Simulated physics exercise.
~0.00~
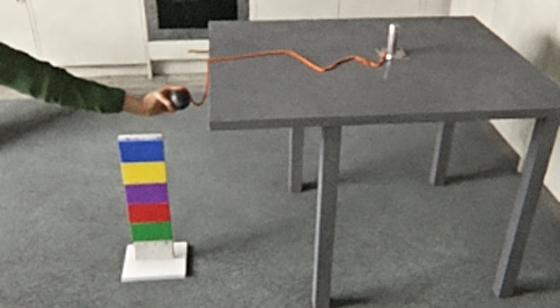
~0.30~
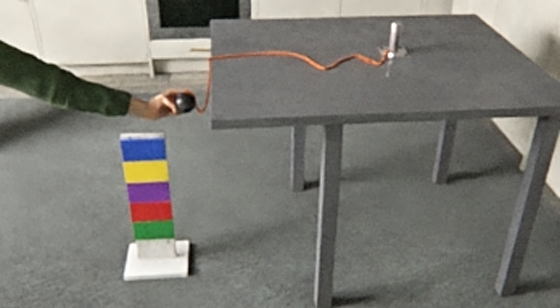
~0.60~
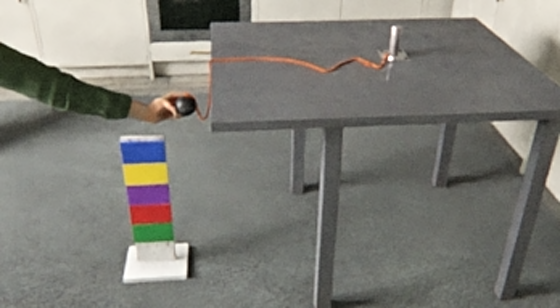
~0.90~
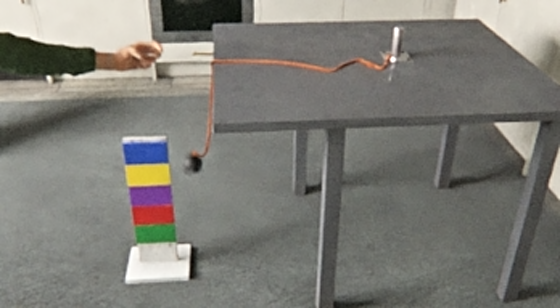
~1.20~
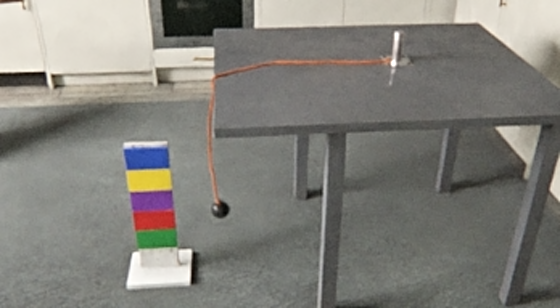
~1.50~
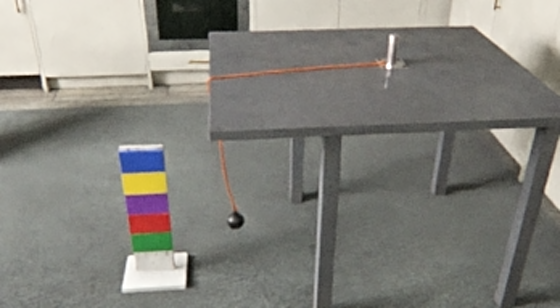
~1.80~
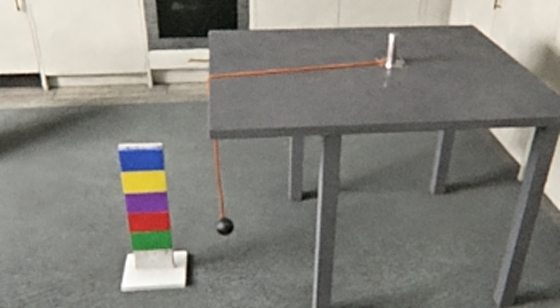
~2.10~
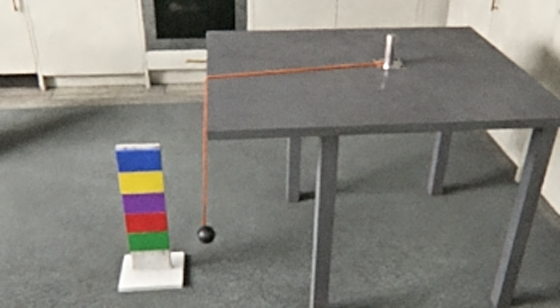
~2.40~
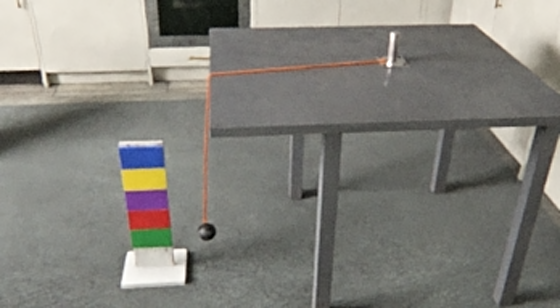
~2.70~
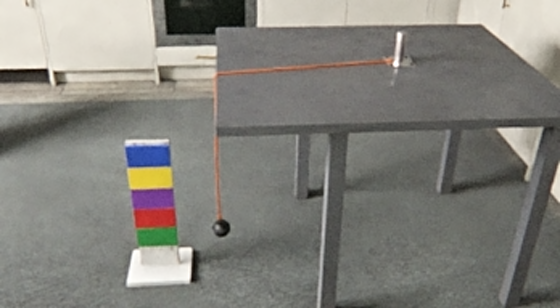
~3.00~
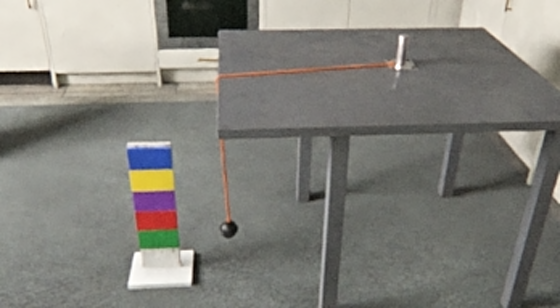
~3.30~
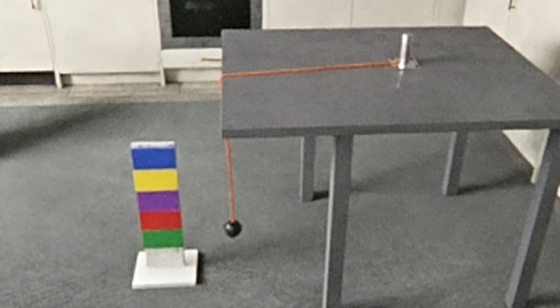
The clip shows a hand holding a black ball on a slack orange cord at a table's edge, beside a board striped blue, yellow, purple, red and green; the hand lets go and withdraws, and the ball drops, sways slightly and ends hanging level with the green band.
